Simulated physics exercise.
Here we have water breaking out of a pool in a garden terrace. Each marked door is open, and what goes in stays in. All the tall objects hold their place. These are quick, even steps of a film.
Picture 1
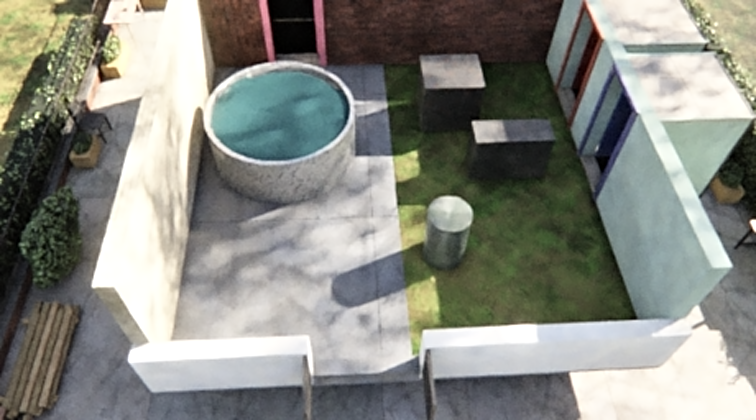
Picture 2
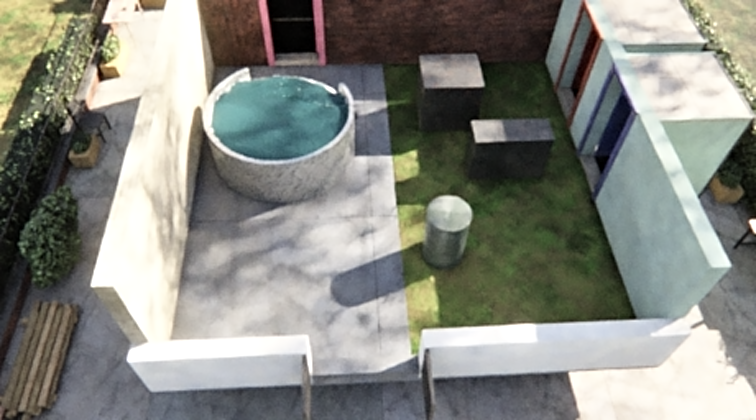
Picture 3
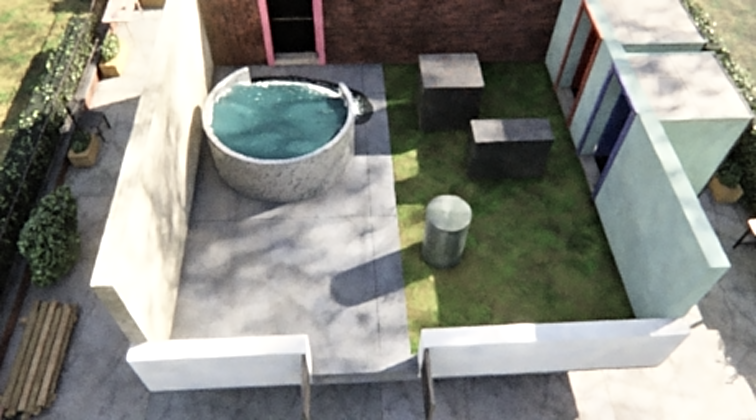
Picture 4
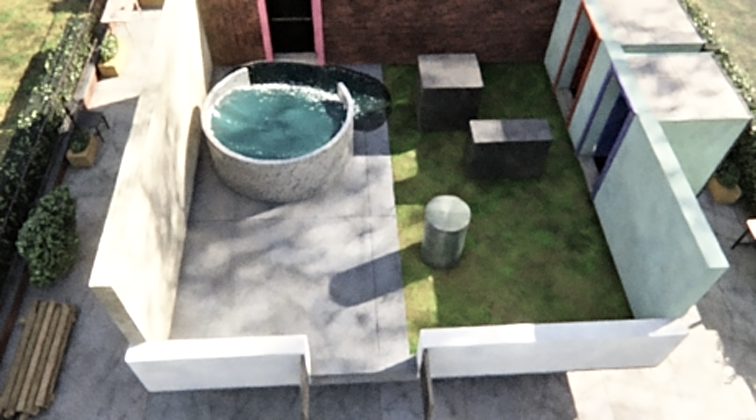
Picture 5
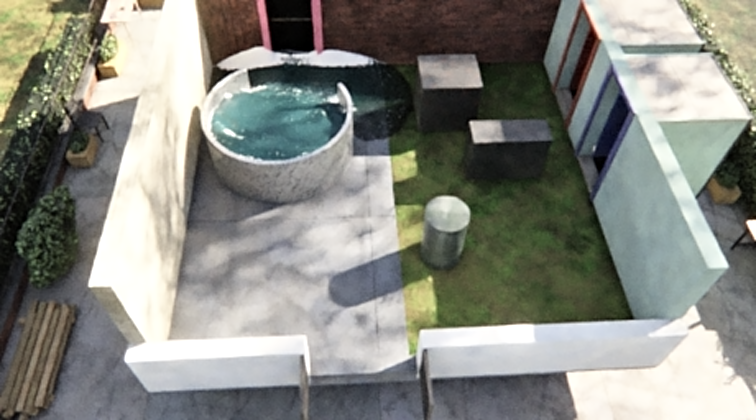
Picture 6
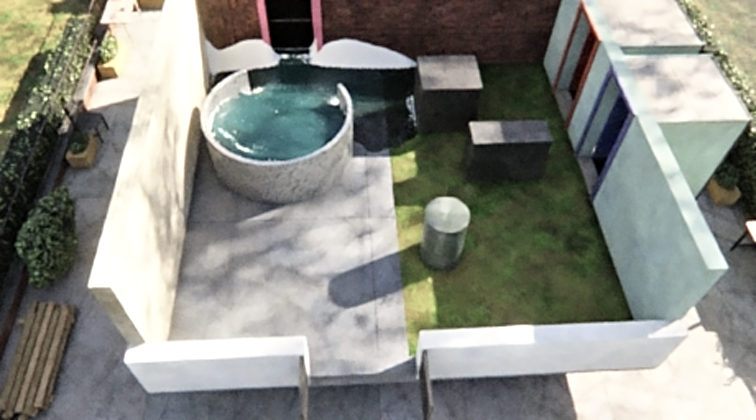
Garden terrace with a round stone pool breaking open at the back, water pouring out and spreading along the brick wall.
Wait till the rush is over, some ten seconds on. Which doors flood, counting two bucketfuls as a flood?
In the end: The pink door takes more than that; the red door takes more than that; the blue door takes more than that.
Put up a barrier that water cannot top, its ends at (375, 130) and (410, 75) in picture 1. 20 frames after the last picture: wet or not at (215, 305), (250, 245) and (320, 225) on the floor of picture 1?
As listed: Flooded, covered, not flooded.
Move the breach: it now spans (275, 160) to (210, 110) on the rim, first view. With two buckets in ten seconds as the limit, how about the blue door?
Then: The blue door lets more in.
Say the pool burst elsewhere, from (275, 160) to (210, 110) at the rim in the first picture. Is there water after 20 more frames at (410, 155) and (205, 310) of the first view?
One after the other: Clear, awash.
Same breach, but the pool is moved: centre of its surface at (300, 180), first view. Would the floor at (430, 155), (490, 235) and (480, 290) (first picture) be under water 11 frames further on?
As listed: Awash, dry, clear.
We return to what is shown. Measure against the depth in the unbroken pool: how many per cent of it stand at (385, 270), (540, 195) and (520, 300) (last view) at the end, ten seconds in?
About 6, 8 and 12 per cent.
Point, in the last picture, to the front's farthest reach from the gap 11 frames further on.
Close to (538, 64).
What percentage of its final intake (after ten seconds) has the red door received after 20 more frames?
About 50 per cent.
A moment on, water covers 20 % of the floor; the pink door far over two buckets in, the red door not reached, the blue door not reached.
Next, water covers 30 % of the floor; the pink door far over two buckets in, the red door not reached, the blue door not reached.
Then, water covers 50 % of the floor; the pink door far over two buckets in, the red door over two buckets in, the blue door wet at the sill, nothing in.
Later, water covers 85 % of the floor; the pink door far over two buckets in, the red door over two buckets in, the blue door under two buckets in.
In the end, water covers 95 % of the floor; the pink door far over two buckets in, the red door over two buckets in, the blue door over two buckets in.
